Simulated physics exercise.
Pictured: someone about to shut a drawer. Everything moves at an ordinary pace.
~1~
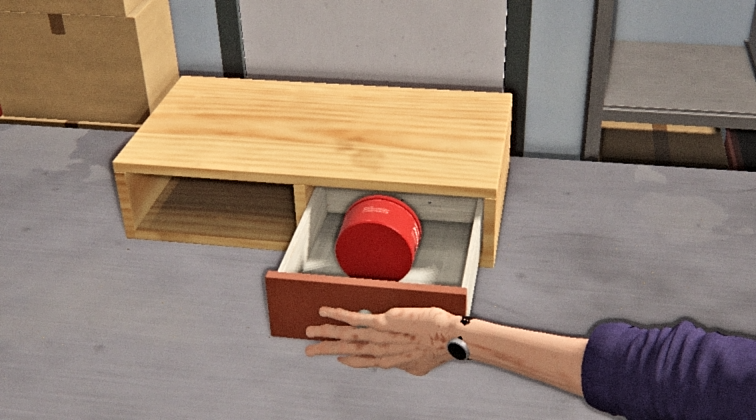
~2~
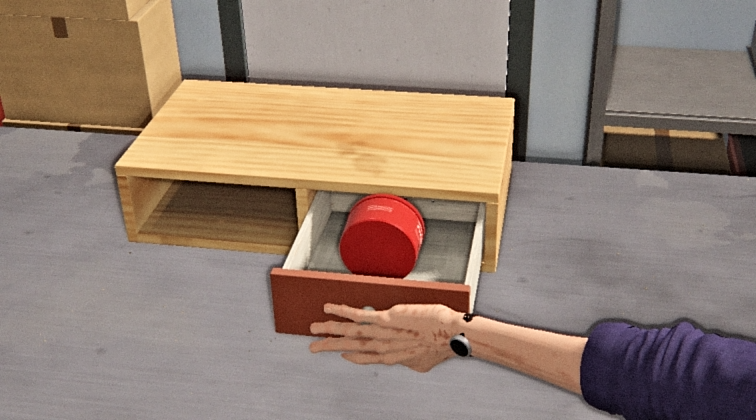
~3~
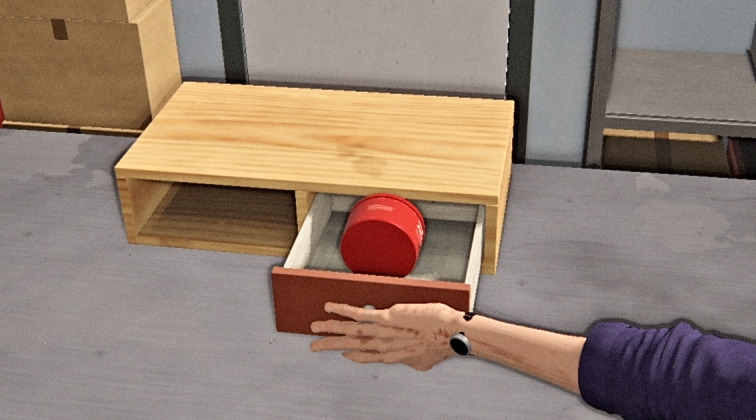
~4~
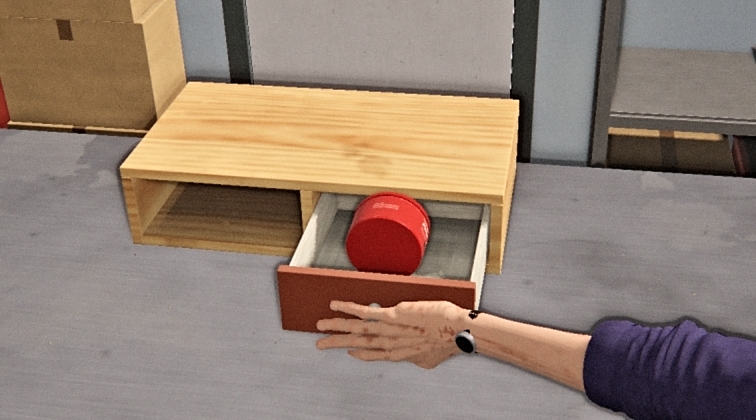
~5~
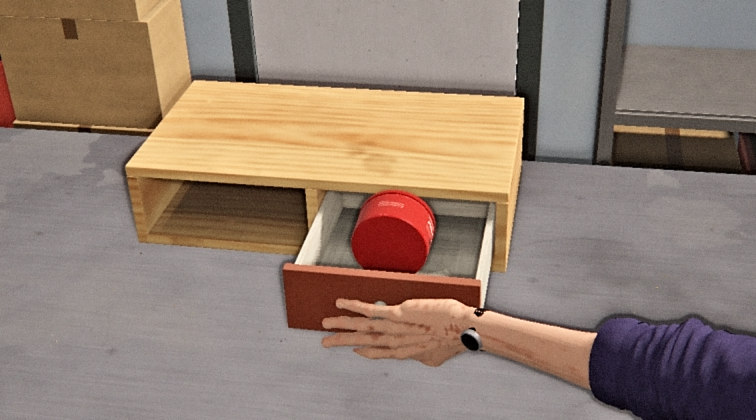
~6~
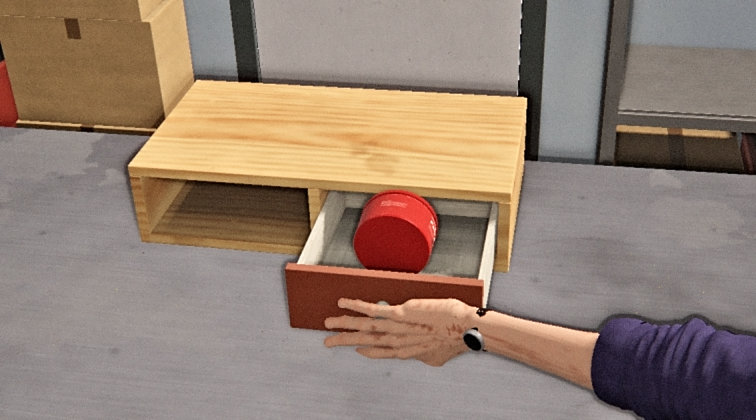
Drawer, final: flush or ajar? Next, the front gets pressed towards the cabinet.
My guess is the drawer is left sticking out.
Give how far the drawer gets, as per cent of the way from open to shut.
It comes to rest at close to 60 per cent, I'd say.
Then, 0.28 s later than the last frame, drawer starting in.
Then, 0.44 s later than the last frame, drawer about half in.
When it is over, the drawer jams.
